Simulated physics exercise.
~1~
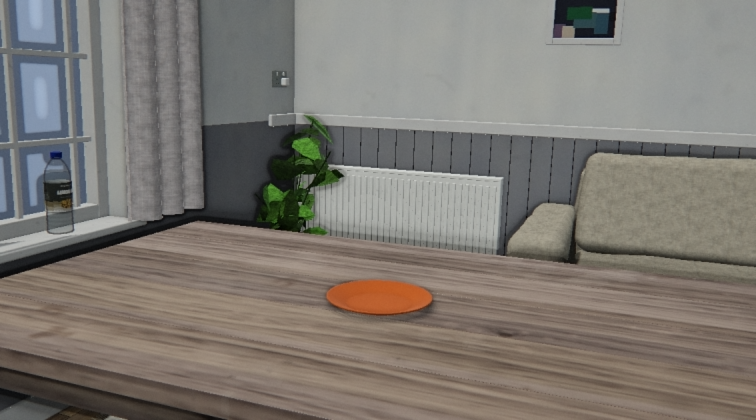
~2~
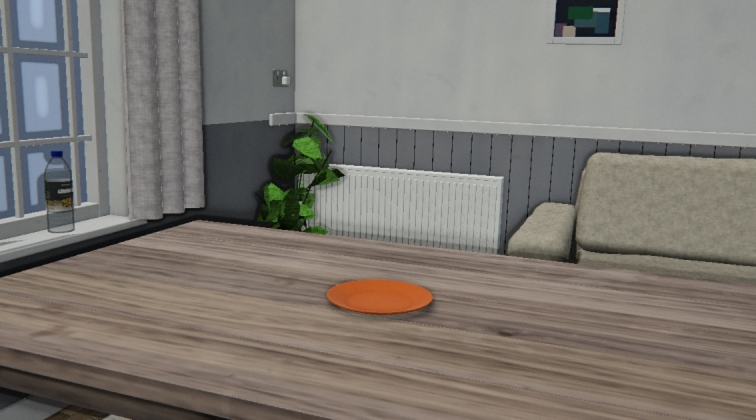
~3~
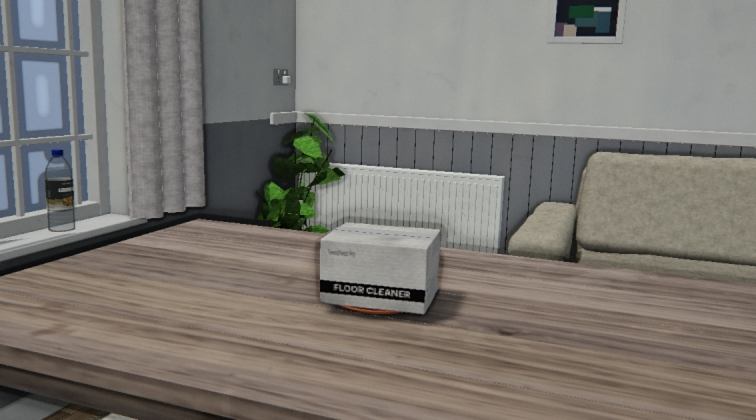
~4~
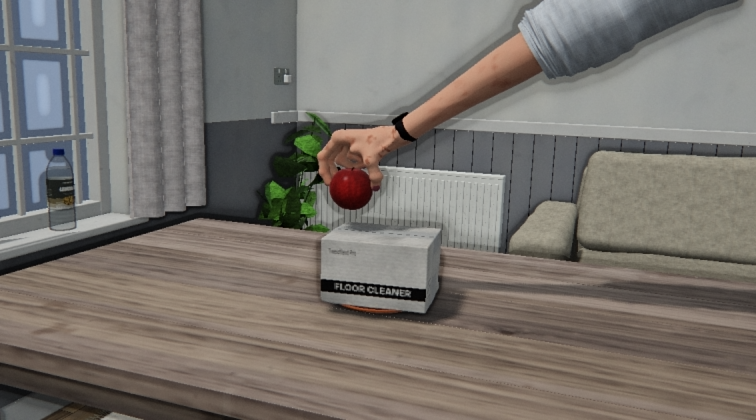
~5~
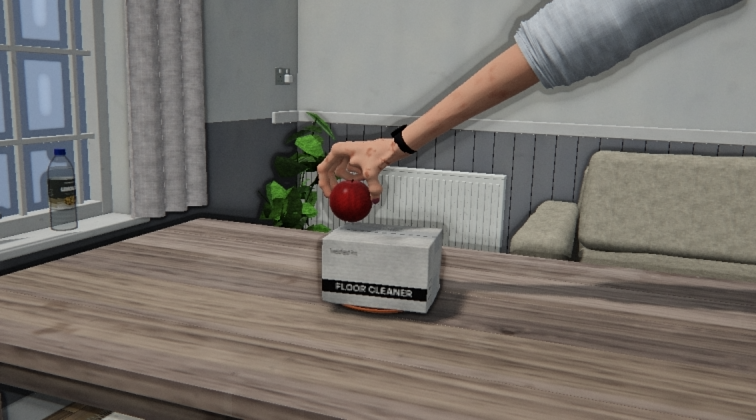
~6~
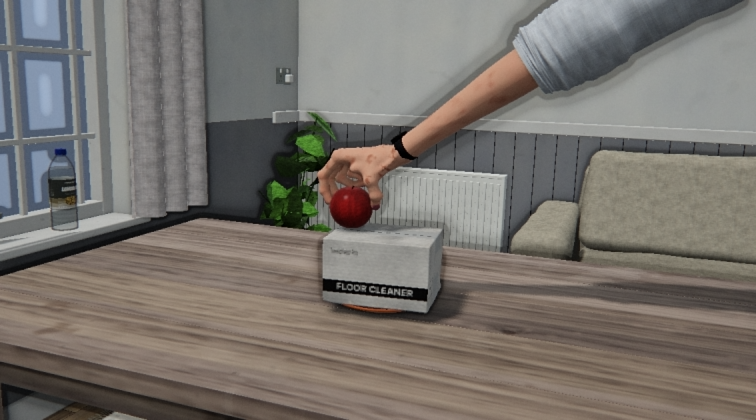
At the start, an orange plate sits alone on a wooden table in a room with a sofa and a plant. A white floor cleaner box then appears on top of the plate. A hand reaches in holding a red apple above the box and lowers it slightly onto the top, still gripping it.
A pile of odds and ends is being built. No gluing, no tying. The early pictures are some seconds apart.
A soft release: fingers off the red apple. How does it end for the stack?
I expect the pile to stay intact.
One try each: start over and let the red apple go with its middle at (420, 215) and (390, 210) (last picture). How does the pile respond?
First attempt - it does not fall; second attempt - it does not fall.
Then, 0.90 s later than the last frame, all is still.
Then, 2.00 s later than the last frame, red apple resting near (351, 208).
When it is over, all 3 as before. End places, in pixels of the last picture, red apple near (351, 208). The pile keeps its balance.
